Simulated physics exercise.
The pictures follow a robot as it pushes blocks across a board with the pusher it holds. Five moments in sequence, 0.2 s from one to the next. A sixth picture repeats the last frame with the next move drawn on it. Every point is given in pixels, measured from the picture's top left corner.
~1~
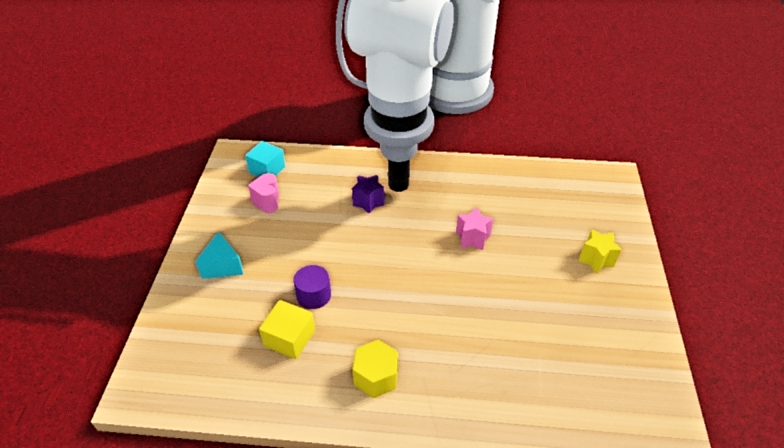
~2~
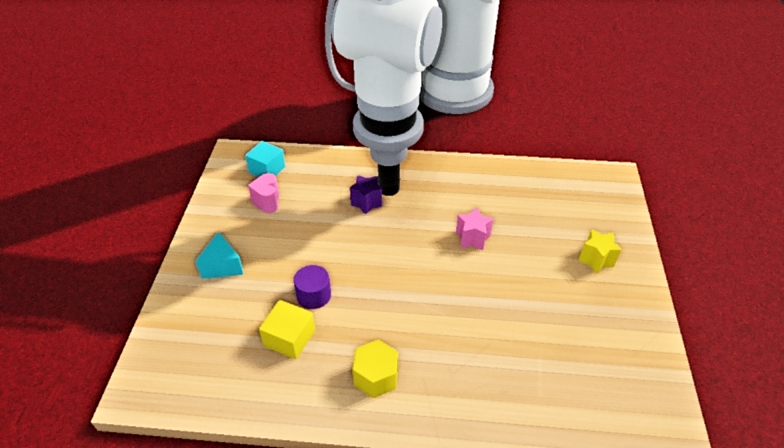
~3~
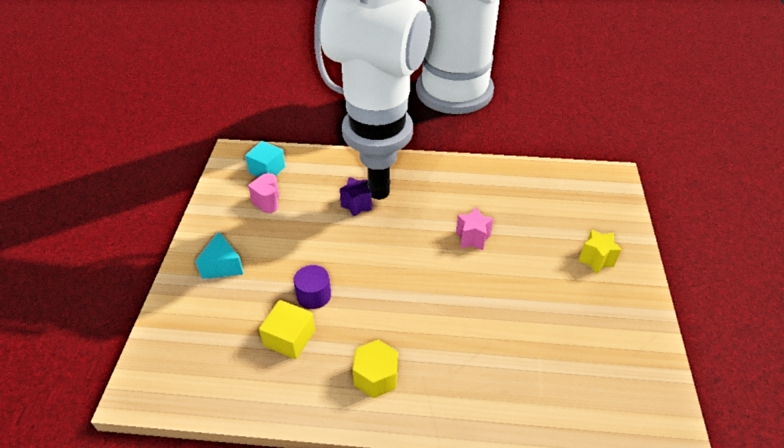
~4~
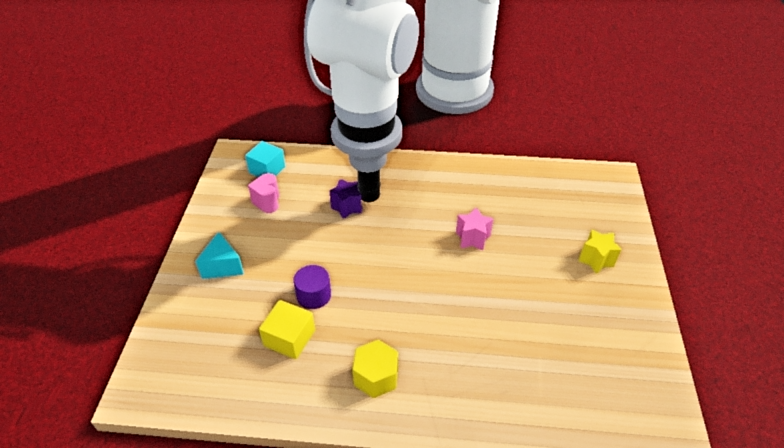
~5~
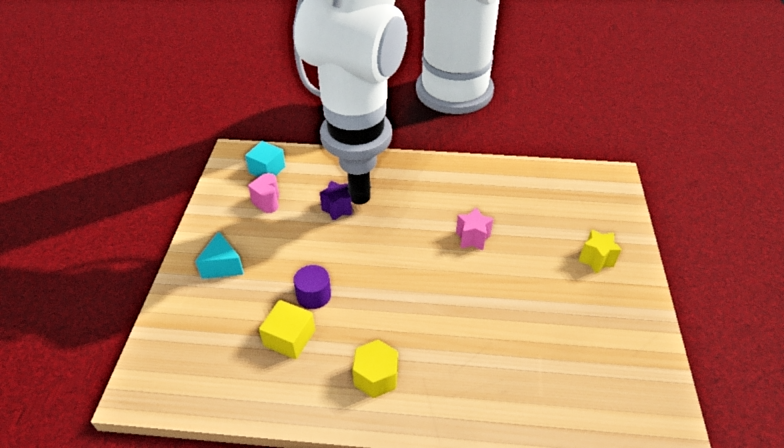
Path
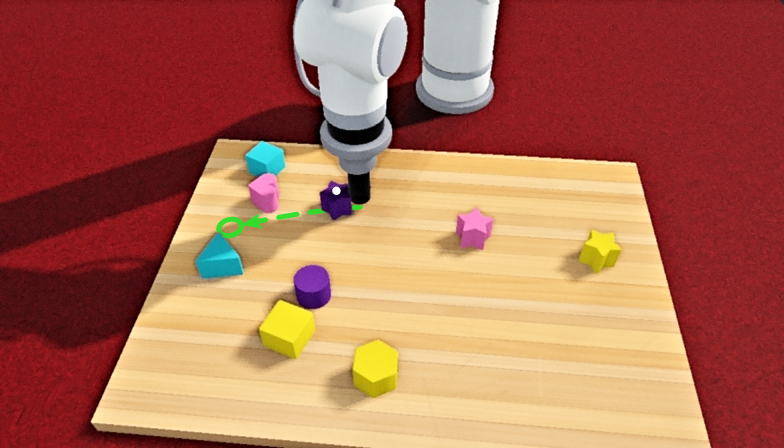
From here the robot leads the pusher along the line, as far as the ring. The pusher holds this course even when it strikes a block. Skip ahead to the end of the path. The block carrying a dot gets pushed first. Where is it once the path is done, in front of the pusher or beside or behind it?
Looking at the end of the path, the block carrying a dot is still being driven ahead.
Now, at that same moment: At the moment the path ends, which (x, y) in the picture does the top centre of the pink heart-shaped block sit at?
Its top middle is near (246, 183).
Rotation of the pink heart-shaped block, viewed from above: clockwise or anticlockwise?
Top view: Clockwise.
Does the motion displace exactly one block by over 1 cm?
It seems not.
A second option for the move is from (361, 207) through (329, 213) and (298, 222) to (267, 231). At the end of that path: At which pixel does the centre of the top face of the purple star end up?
Around (247, 203).
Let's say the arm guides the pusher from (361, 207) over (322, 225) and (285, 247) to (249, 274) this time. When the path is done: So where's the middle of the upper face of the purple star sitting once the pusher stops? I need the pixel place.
The point I'd pick in the picture is (299, 198).
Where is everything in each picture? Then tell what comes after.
Lower end of the pusher (399, 186), tops of blocks, turquoise triangular block (218, 250), pink heart-shaped block (264, 184), purple star (368, 184), in the first picture.
Pusher (389, 190), purple star (366, 184), in the second picture.
Pusher (379, 193), purple star (356, 187), in the third picture.
Pusher (370, 196), purple star (346, 189), in the fourth picture.
Pusher (360, 198), turquoise triangular block (218, 250), pink heart-shaped block (264, 184), purple star (336, 191), in the fifth picture.
The drawn path runs from (361, 207) via (296, 214), ending at (230, 227); the dot is on the purple star.
What follows on the original path. One third of the way, pusher (316, 203); purple star (291, 195).
Two thirds of the way, pusher (271, 209); pink heart-shaped block (247, 183), turned 85° clockwise; purple star (245, 202).
At the end, pusher (228, 218); turquoise triangular block not moved; pink heart-shaped block (246, 183), turned 90° clockwise; purple star (201, 209).
